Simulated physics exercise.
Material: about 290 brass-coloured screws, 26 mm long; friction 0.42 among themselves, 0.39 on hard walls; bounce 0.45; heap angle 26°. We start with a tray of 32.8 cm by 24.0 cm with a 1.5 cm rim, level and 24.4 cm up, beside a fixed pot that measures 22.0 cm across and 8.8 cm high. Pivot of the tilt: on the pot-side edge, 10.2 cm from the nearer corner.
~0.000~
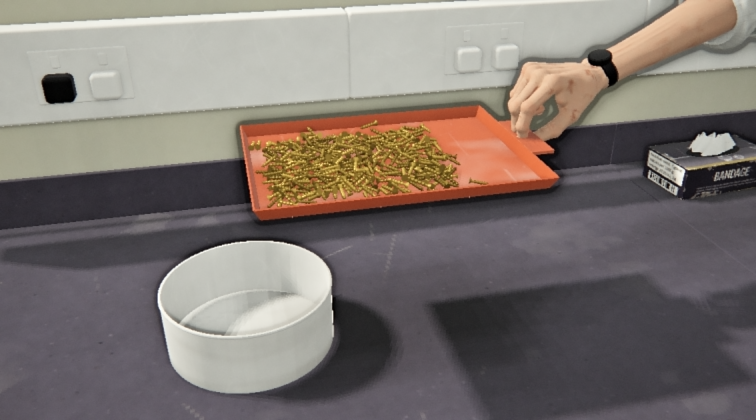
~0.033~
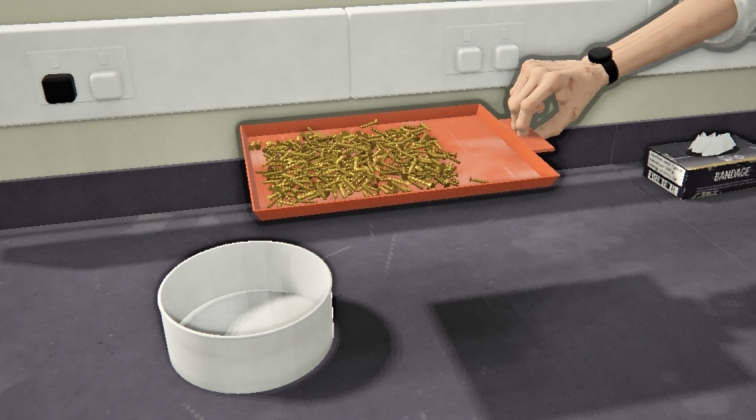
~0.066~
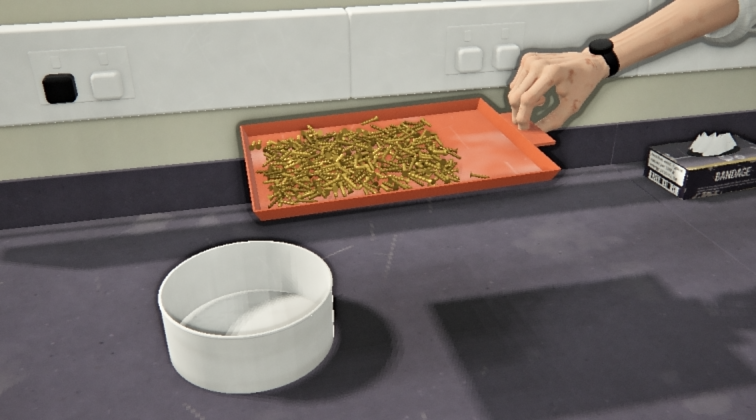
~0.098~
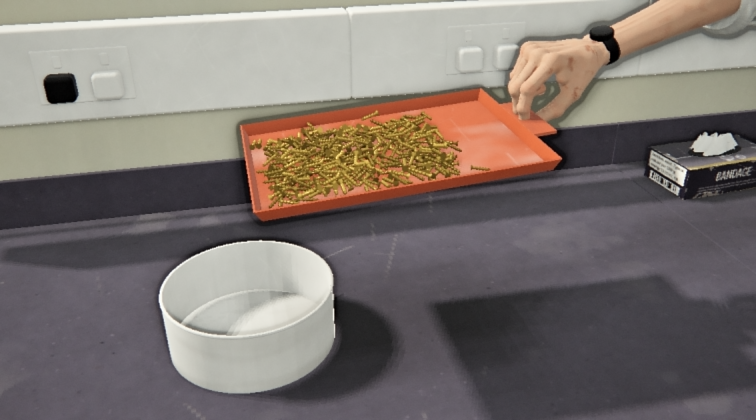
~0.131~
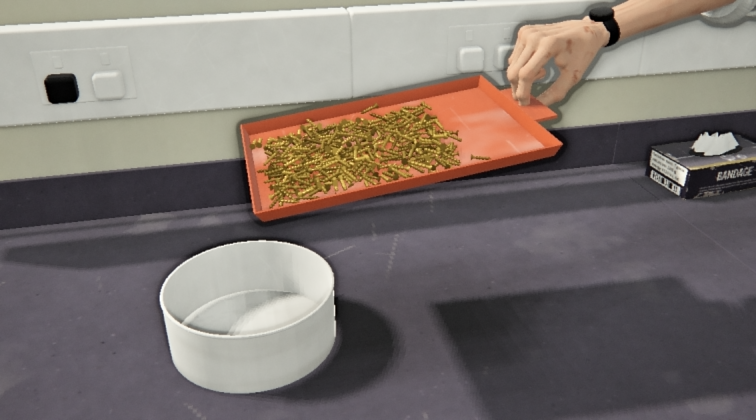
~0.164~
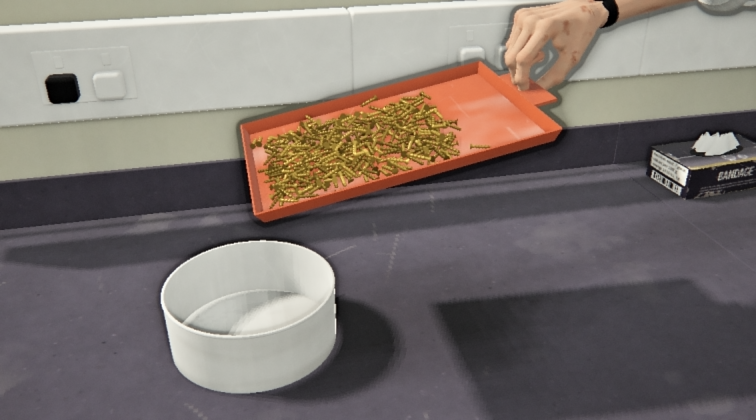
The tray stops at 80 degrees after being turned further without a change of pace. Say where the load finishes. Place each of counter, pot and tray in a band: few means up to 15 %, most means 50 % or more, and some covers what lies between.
Counter: Some; pot: Most; left on the tray: Few.
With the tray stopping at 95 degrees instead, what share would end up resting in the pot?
In that case some 65 per cent.
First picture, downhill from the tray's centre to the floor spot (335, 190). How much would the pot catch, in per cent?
20 %.
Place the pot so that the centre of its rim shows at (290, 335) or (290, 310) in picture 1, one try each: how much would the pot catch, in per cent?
Near 30 and 25 percent, one try each.
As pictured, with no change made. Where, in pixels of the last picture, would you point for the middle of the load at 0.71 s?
Approx. (237, 184).
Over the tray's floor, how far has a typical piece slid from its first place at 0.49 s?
Roughly 4 cm.
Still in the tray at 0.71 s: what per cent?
About 60% of the load.
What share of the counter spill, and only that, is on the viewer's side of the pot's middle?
Near 90 in a hundred.
After 0.49 s, tilt 45 degrees; the tray holds 100 %, the pot 0 %.
After 0.71 s, tilt 68 degrees; the tray holds 60 %, the pot 0 %.
After 1.04 s, tilt 80 degrees; the tray holds 0 %, the pot 60 %.
By 2.2 s all is still; counter 35 %, pot 65 %, tray 0 %.
